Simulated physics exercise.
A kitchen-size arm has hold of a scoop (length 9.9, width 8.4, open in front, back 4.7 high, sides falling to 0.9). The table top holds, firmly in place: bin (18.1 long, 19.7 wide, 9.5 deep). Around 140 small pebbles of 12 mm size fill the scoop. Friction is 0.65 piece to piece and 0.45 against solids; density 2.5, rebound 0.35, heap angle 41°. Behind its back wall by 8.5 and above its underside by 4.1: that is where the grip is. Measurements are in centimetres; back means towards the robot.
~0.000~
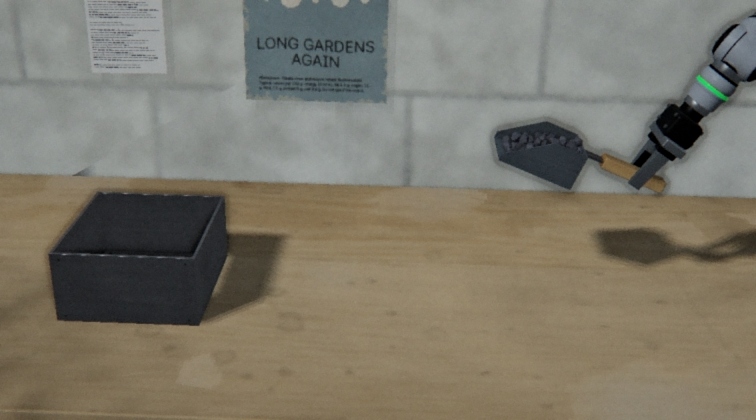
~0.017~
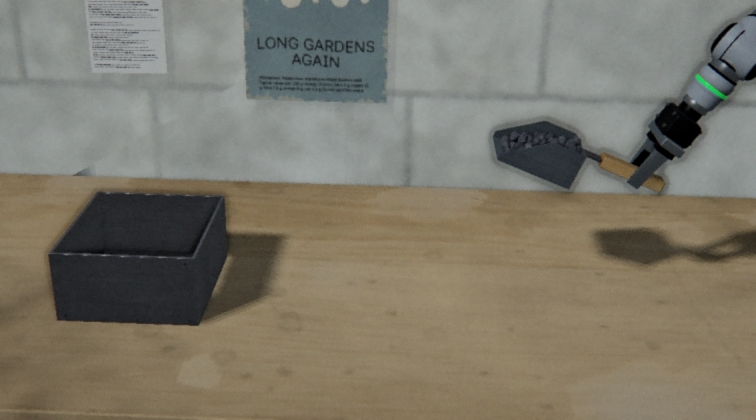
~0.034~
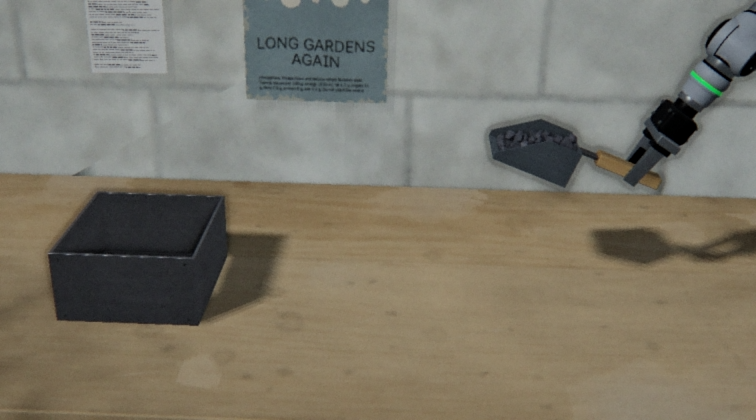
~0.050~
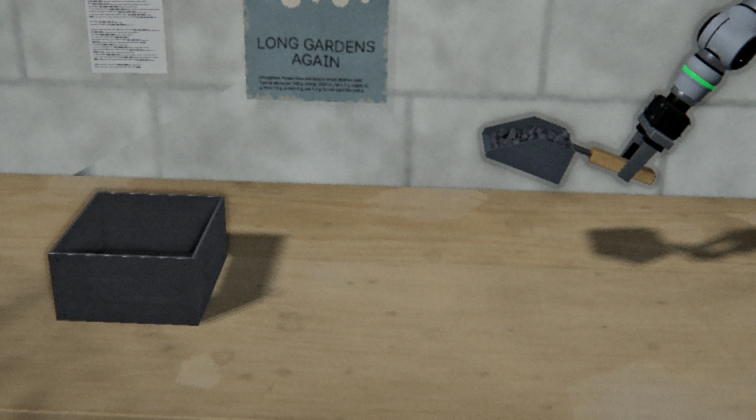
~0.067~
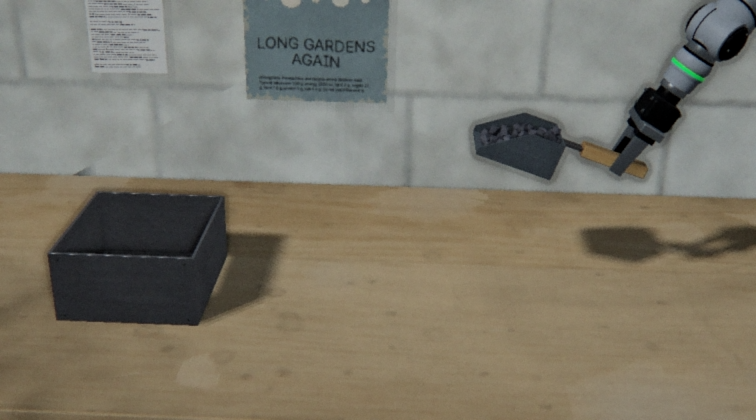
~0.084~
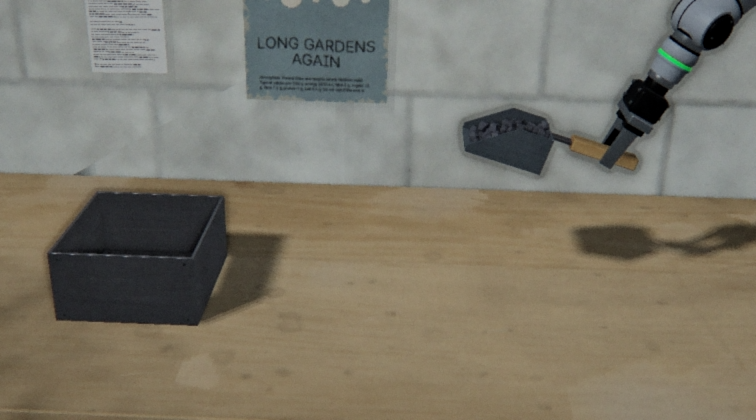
A robotic arm at the upper right holds a wooden-handled grey scoop heaped with small dark pebbles above a pale wooden tabletop, seen from slightly above against a light block wall. An open black box sits at left, beneath a printed sheet and a blue-grey poster reading "Long Gardens Again". The arm carries the scoop slowly a short way left, its tilt easing slightly, while the camera stays still.
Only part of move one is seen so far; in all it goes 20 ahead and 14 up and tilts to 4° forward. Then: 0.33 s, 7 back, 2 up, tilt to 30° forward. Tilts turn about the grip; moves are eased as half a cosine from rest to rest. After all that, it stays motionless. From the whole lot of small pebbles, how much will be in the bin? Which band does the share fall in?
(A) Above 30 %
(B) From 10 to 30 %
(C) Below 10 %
Answer: C.
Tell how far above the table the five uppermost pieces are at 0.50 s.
Around 18 cm, I reckon.
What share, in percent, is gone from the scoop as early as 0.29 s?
Some 20 per cent.
After 0.29 s, tilted 4° forward, highest piece 33 above the table; 111 on the scoop, 30 in flight or on a rim.
After 0.50 s, tilted 24° forward, highest piece 18 above the table; 23 on the table or floor, 2 in the bin, 116 in flight or on a rim.
After 0.81 s, tilted 30° forward, highest piece 3 above the table; 139 on the table or floor, 2 in the bin.
After 1.86 s, tilted 30° forward, highest piece 3 above the table; 139 on the table or floor, 2 in the bin.
In the end, 139 on the table or floor, 2 in the bin. That is 1 % in the bin.
